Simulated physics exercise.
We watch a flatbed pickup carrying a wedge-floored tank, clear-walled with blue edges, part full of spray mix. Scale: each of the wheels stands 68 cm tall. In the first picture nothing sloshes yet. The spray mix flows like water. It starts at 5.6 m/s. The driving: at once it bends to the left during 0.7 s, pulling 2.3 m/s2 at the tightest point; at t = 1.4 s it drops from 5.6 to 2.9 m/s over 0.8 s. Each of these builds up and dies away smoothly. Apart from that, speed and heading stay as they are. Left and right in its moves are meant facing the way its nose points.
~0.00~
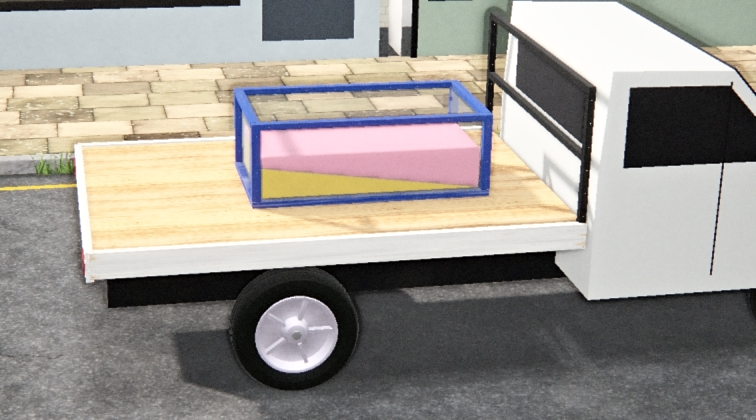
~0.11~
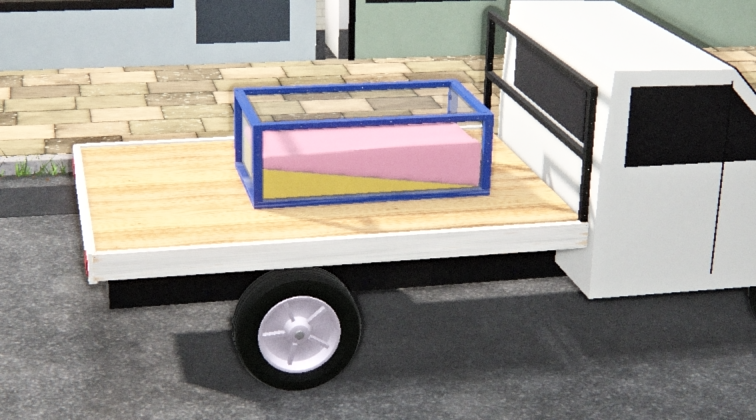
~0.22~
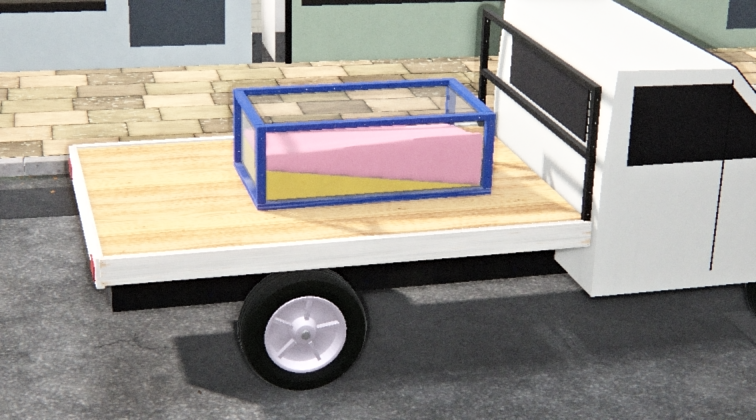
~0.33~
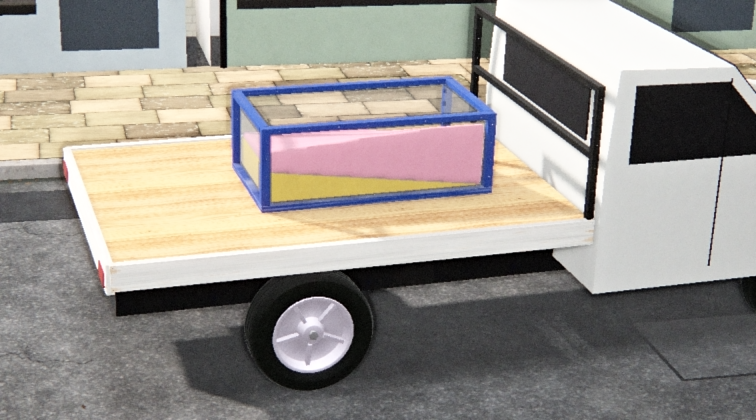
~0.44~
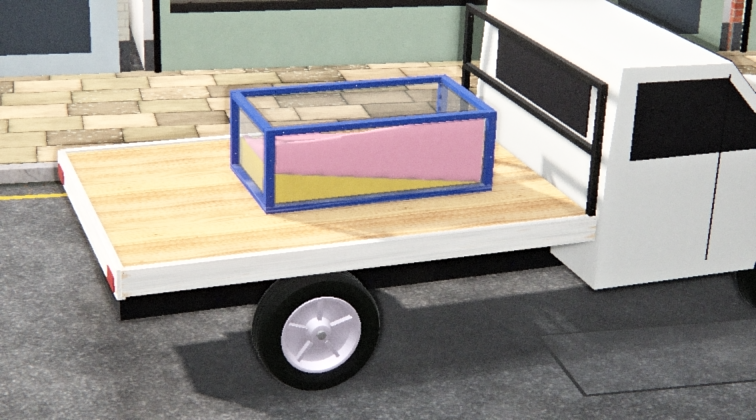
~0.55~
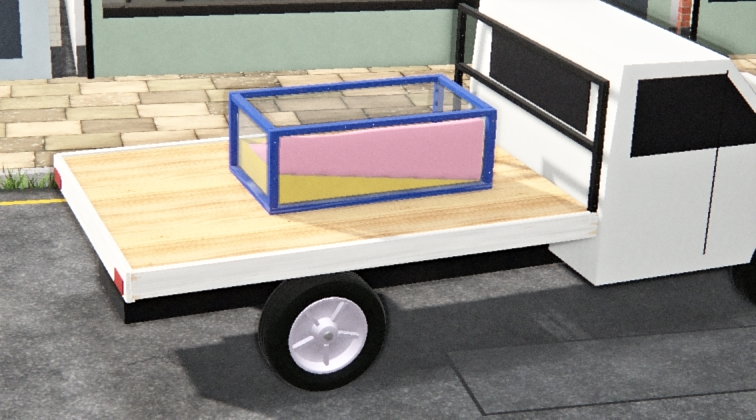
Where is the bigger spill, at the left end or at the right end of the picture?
Over the right end.
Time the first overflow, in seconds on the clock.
Around 2.2 s.
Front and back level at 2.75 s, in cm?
Front 16 cm, back 40 cm.
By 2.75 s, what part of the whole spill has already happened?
About 70 per cent.
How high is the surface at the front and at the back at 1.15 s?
About 26 cm in front and 26 cm behind.
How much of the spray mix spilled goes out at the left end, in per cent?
Some 30 per cent of it.
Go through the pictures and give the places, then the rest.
In the first frame, the spray mix reaches (464, 142) at the front end; it reaches (271, 153) at the back end; no slope yet; the front is on the right, levels are read along the near wall; a wheel hub at (298, 338).
In the second frame, the spray mix reaches (465, 136) at the front end; it reaches (273, 153) at the back end; it is heaped 3° towards the near side.
In the third frame, the spray mix reaches (467, 132) at the front end; it reaches (275, 150) at the back end; it is heaped 9° towards the near side.
In the fourth frame, the spray mix reaches (468, 124) at the front end; it reaches (279, 147) at the back end; it is heaped 16° towards the near side.
In the fifth frame, the spray mix reaches (282, 140) at the back end; it is heaped 22° towards the near side.
In the sixth frame, the spray mix reaches (467, 119) at the front end; it is heaped 24° towards the near side; a wheel hub at (331, 339).
Then, 1.15 s in, it stands 26 cm high behind and 25 cm in front; all of it is still inside.
Then, 1.85 s in, it stands 17 cm high behind and 47 cm in front; all of it is still inside.
Then, 2.75 s in, it stands 41 cm high behind and 16 cm in front; 8 per cent has gone over the right end, a little elsewhere.
Then, 5.18 s in, 12 per cent has gone over the right end and the left end, a little elsewhere; the right end has passed 7 per cent and the left end 3.
